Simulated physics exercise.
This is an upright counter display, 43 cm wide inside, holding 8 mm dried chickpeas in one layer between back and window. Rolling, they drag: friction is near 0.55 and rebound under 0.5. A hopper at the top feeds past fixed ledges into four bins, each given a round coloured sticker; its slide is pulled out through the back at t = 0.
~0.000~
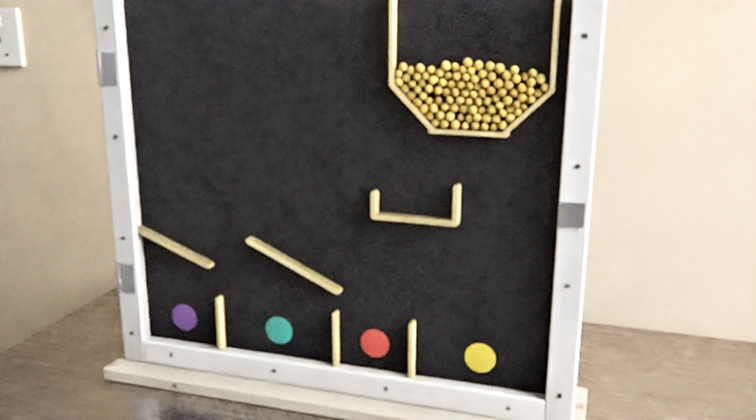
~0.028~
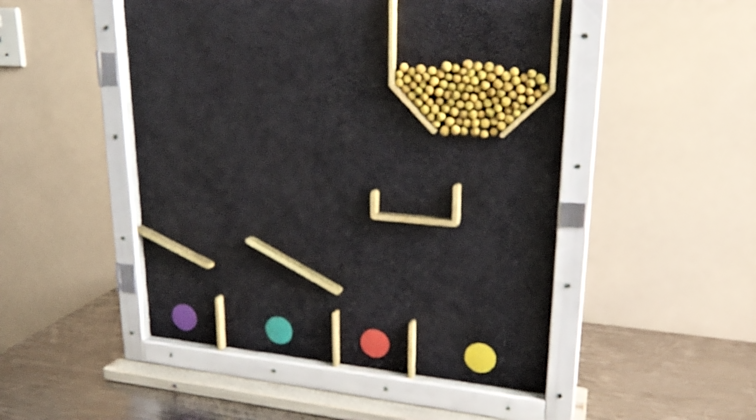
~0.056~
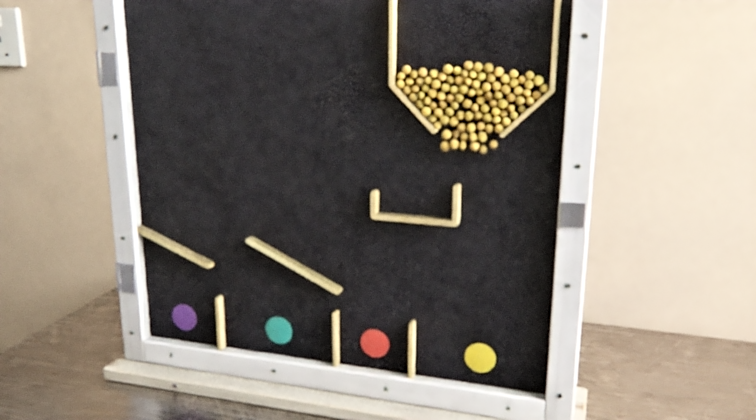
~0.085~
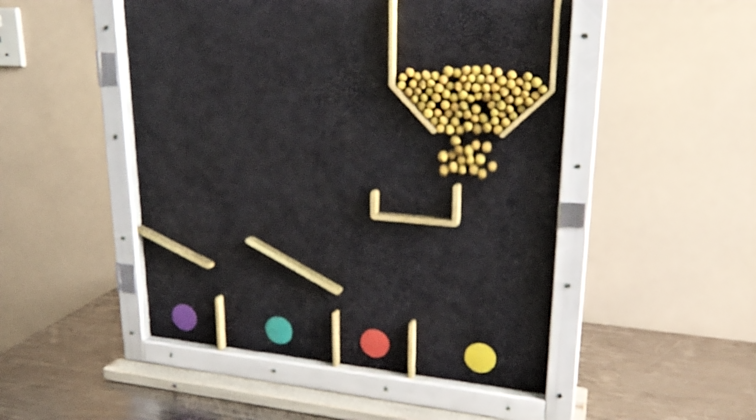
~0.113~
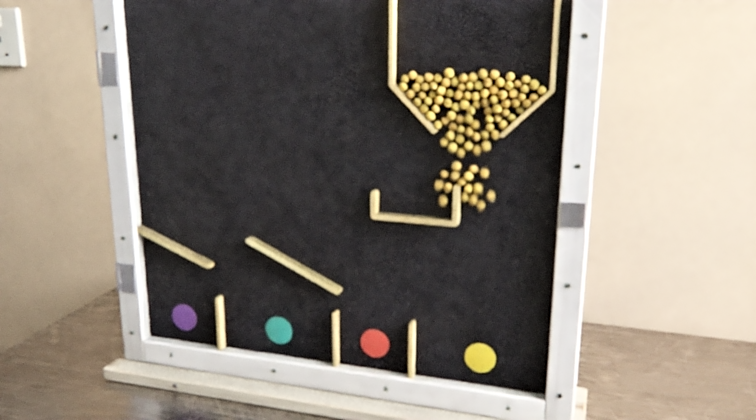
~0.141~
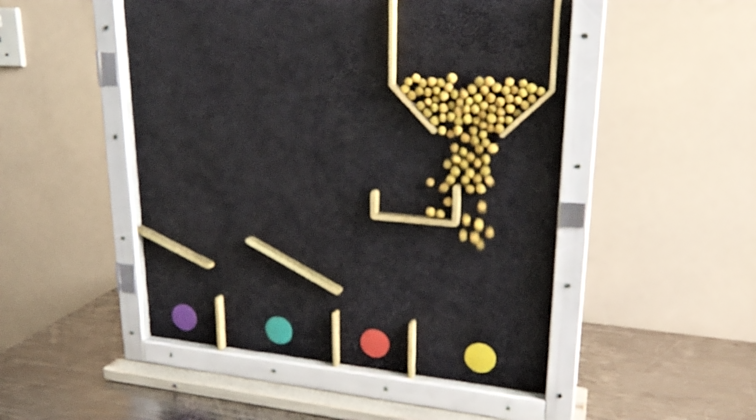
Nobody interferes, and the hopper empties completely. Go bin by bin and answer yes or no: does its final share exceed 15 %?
Red - no; turquoise - no; yellow - yes; purple - no.
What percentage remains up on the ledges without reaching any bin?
Roughly 25 per cent.
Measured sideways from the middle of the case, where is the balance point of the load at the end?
Offset: About 14 cm, right side.
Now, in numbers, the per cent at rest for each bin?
So, in percent: Red bin gets 0, turquoise bin gets 0, yellow bin gets 75, and purple bin gets 0.
After 0.24 s 70 % have left the hopper; down in the bins, yellow 10 %.
After 0.34 s 100 % have left the hopper; down in the bins, yellow 35 %.
After 0.55 s 100 % have left the hopper; down in the bins, yellow 75 %.
At rest by 1.4 s, red 0 %, turquoise 0 %, yellow 75 %, purple 0 %, left higher up 25 %.
